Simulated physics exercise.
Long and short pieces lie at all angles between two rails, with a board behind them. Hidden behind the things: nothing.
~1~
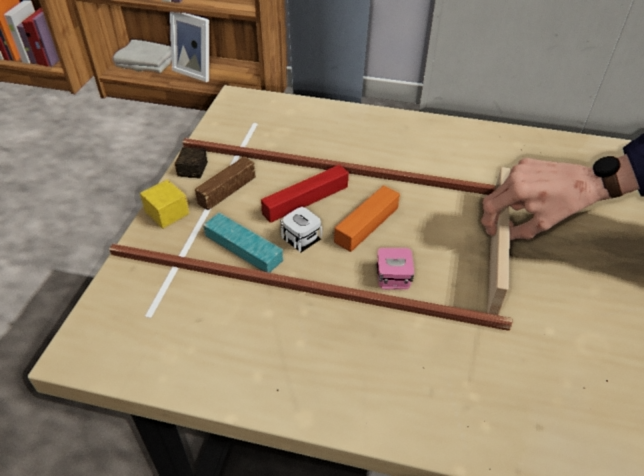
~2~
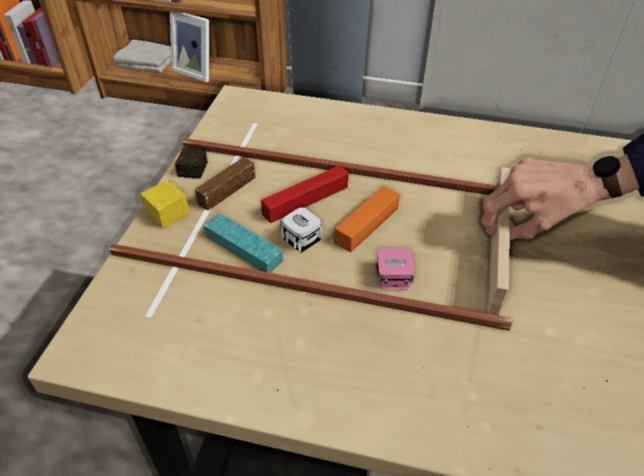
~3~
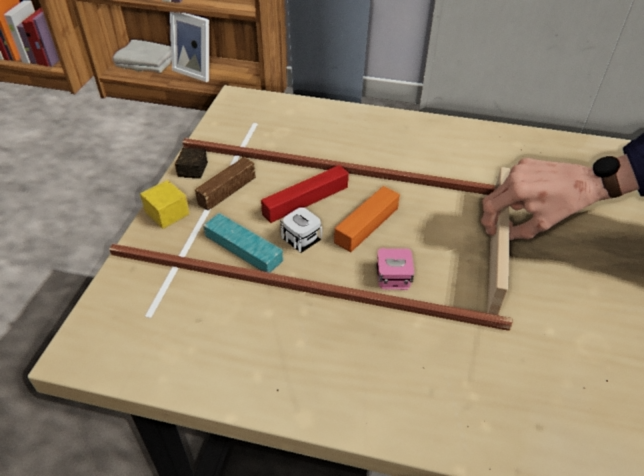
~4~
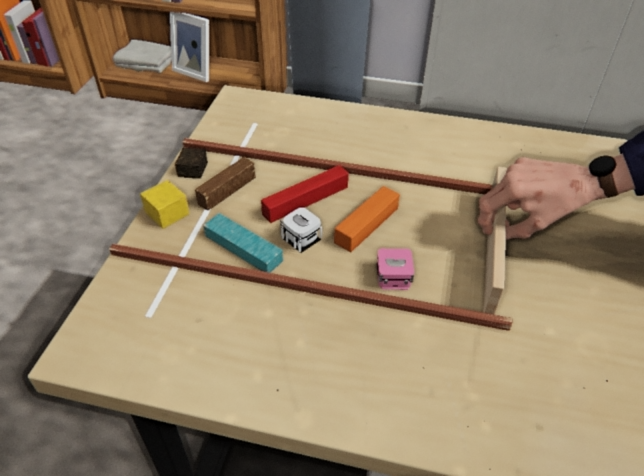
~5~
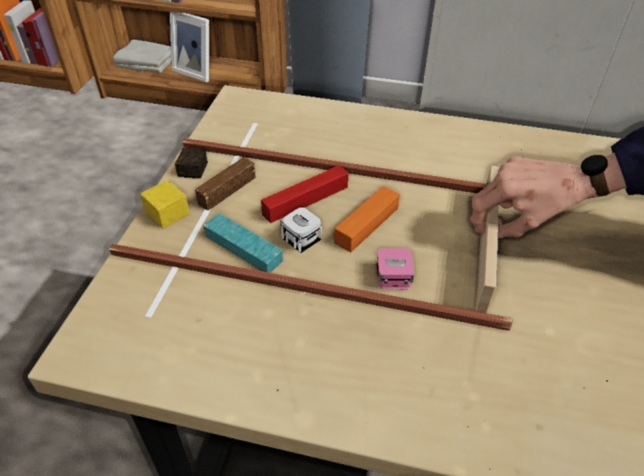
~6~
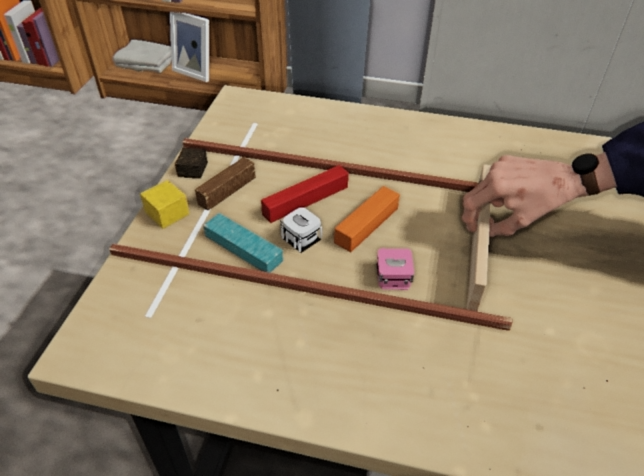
The video shows a hand holding an upright board at the right end of two rails on a table, with colourful blocks and bars between them; the hand then slides the board slightly left, while the pieces remain still.
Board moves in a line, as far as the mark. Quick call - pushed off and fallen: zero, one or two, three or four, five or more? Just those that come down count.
Call: One or two.
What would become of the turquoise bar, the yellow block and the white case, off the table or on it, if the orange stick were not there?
Well, the turquoise bar is left in place, the yellow block topples off and the white case is left in place.
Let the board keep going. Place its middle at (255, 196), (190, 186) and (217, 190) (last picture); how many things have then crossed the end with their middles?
The numbers past the end are 0, 4 and 1.
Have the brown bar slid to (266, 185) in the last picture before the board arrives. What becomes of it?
The brown bar does not fall.
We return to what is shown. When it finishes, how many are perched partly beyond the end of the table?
The total here is 3.
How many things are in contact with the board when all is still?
Contact count: 2.
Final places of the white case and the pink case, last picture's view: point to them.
The white case comes to rest at (163, 204), and the pink case comes to rest at (177, 228).
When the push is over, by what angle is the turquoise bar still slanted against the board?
Roughly 35° out of line.
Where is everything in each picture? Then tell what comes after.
The first frame shows black block (192, 163); yellow block (165, 204); brown bar (226, 183); board (500, 237); tape (211, 204).
The second frame shows yellow block (165, 204); board (500, 237).
The third frame shows brown bar (226, 183); turquoise bar (243, 243).
The fourth frame shows black block (192, 163); white case (302, 230).
The fifth frame shows yellow block (165, 204); red stick (306, 193).
The sixth frame shows black block (192, 163); yellow block (165, 204); brown bar (226, 183); board (480, 234); tape (211, 204).
Soon after, none off yet; black block at rest near (192, 163); yellow block at rest near (165, 204); brown bar at rest near (226, 183).
In the end, the number that fall off is one or two; gone, yellow block.
